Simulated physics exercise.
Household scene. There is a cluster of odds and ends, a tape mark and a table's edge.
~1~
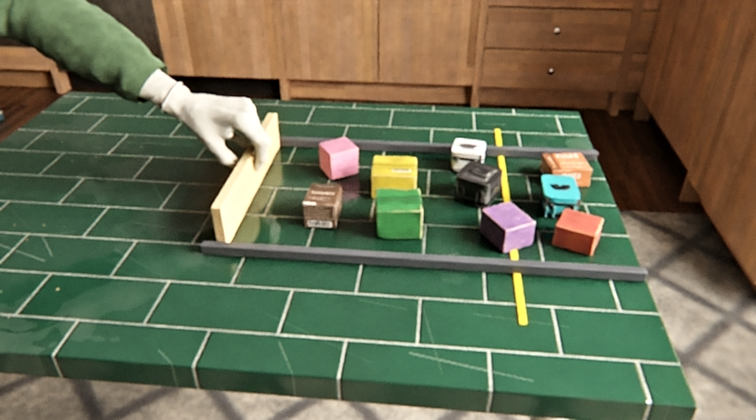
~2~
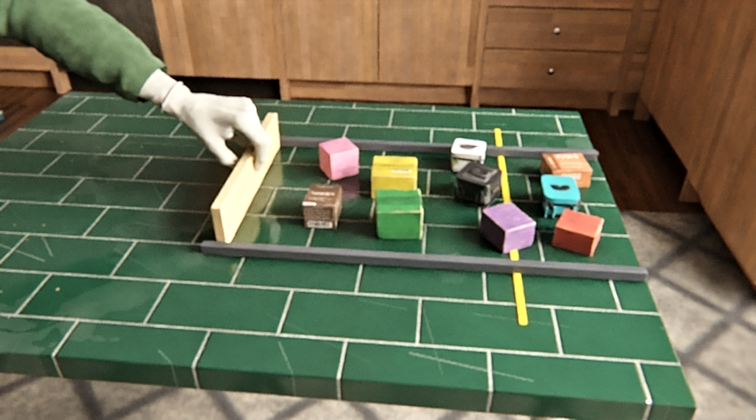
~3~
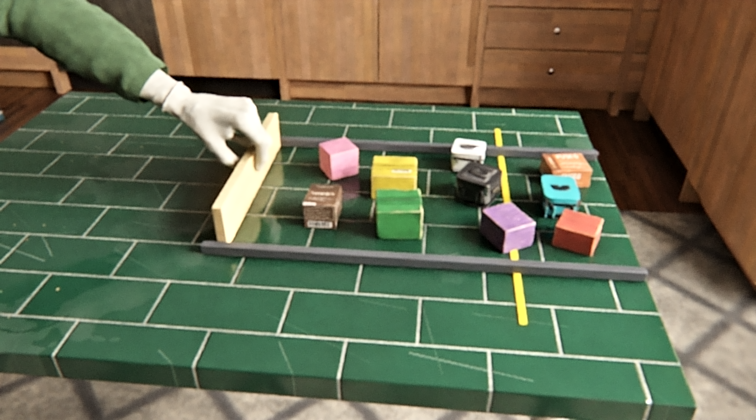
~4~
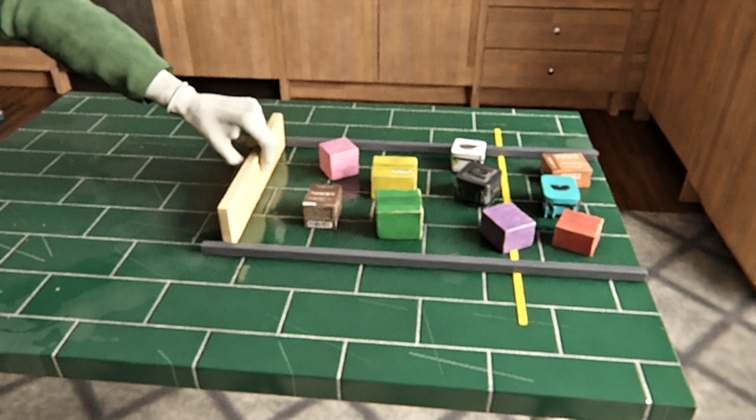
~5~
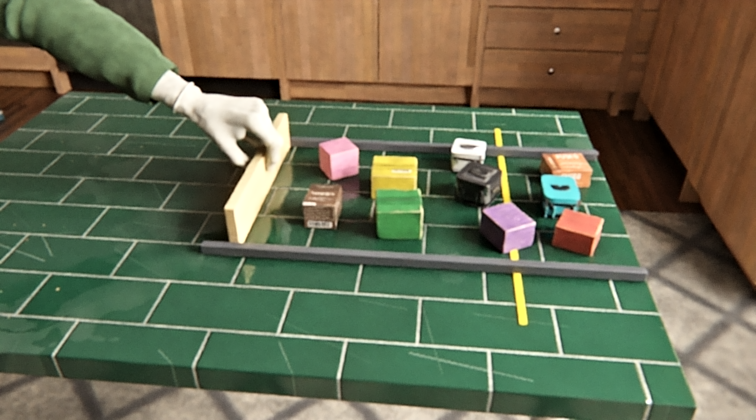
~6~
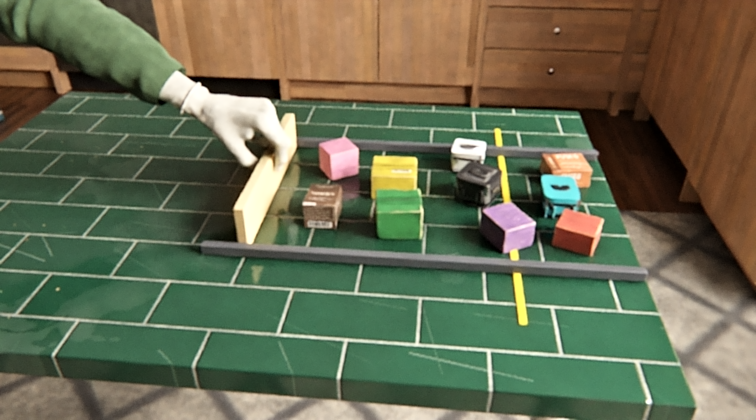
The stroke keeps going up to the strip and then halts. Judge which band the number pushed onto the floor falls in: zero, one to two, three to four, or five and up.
Lost one or two.
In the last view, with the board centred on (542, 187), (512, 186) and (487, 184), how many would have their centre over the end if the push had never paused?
Past-the-end tally - position 1: 3, position 2: 1, position 3: 0.
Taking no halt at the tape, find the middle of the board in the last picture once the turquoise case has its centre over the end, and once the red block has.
Points: About (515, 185) and about (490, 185).
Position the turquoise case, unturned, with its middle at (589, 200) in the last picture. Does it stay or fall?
From that start the object is safe.
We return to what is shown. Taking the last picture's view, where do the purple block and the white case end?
The purple block stops around (615, 240); the white case around (518, 157).
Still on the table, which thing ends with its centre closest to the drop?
That one is the turquoise case.
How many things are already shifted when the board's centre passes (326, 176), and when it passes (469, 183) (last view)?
At first I count 2, and then 9.
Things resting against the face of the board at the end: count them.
That comes to 4.
A little later, none off yet; orange box at rest near (565, 170); red block at rest near (578, 232); turquoise case at rest near (558, 197).
When it is over, the number that fall off is one or two; down, red block.
